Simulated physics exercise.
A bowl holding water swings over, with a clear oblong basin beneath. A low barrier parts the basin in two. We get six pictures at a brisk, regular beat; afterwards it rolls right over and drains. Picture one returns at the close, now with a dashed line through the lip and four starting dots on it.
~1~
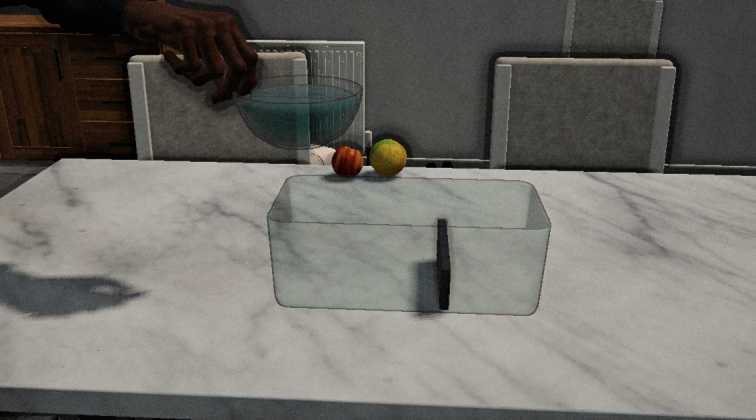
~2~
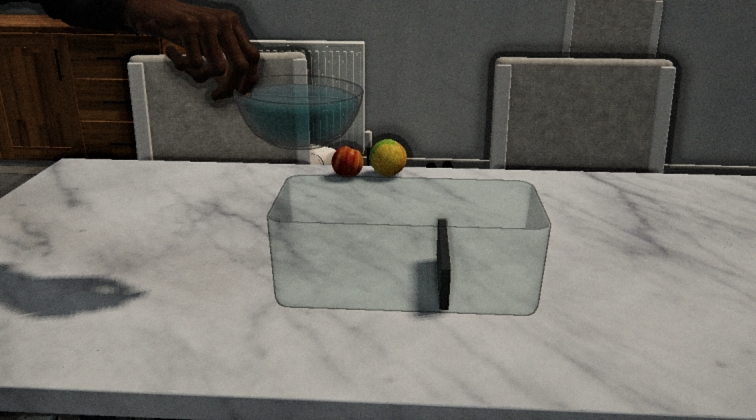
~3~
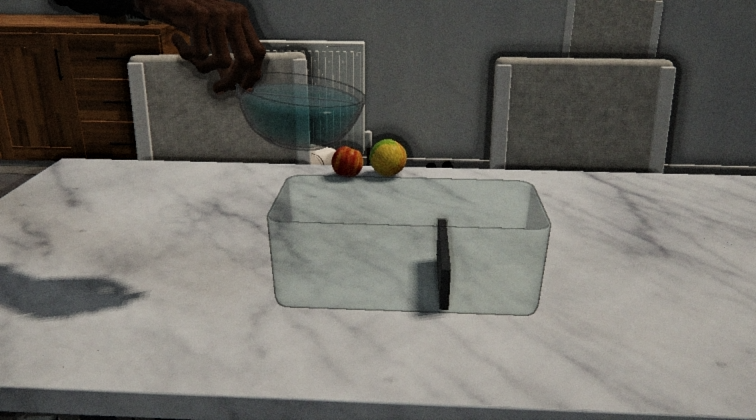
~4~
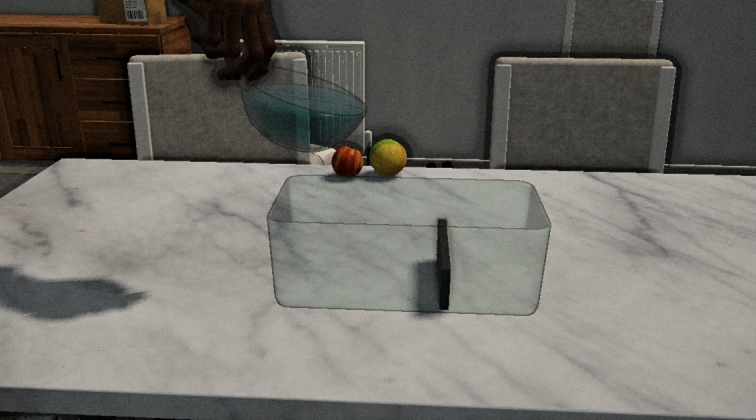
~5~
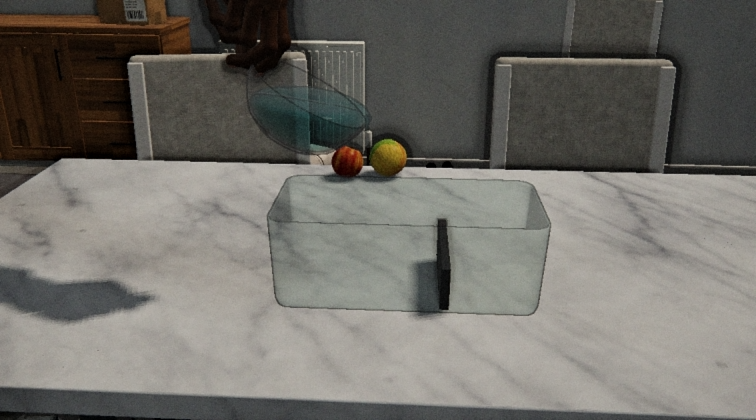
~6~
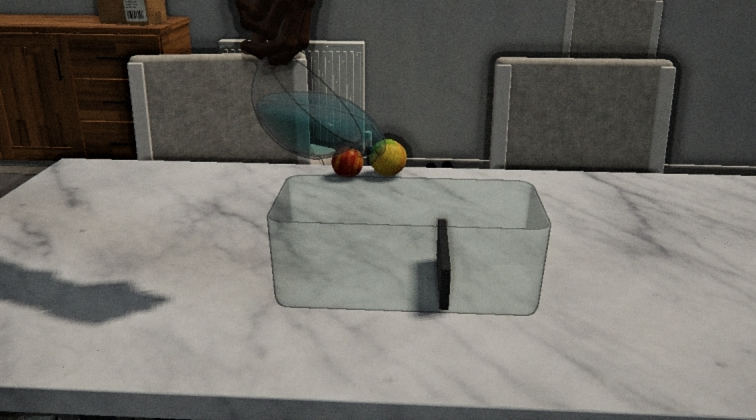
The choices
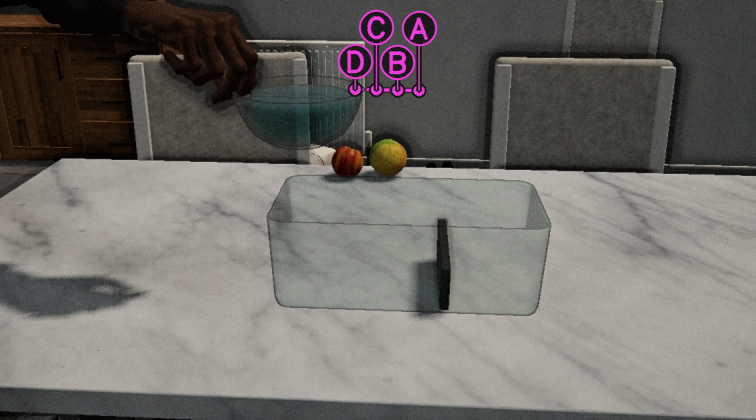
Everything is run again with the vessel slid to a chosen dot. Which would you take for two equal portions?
Dot A.
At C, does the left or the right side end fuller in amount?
The left one.
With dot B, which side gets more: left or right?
The left one.
On the marked copy, A at (419, 90); B at (397, 90); C at (376, 89); D at (355, 89).
With A, about 48 % ends left of the wall and 50 % right of it.
With B, about 74 % ends left of the wall and 20 % right of it; 7 % is lost outside.
With C, about 93 % ends left of the wall and 3 % right of it; 4 % is lost outside.
With D, about 88 % ends left of the wall and 8 % right of it; 4 % is lost outside.
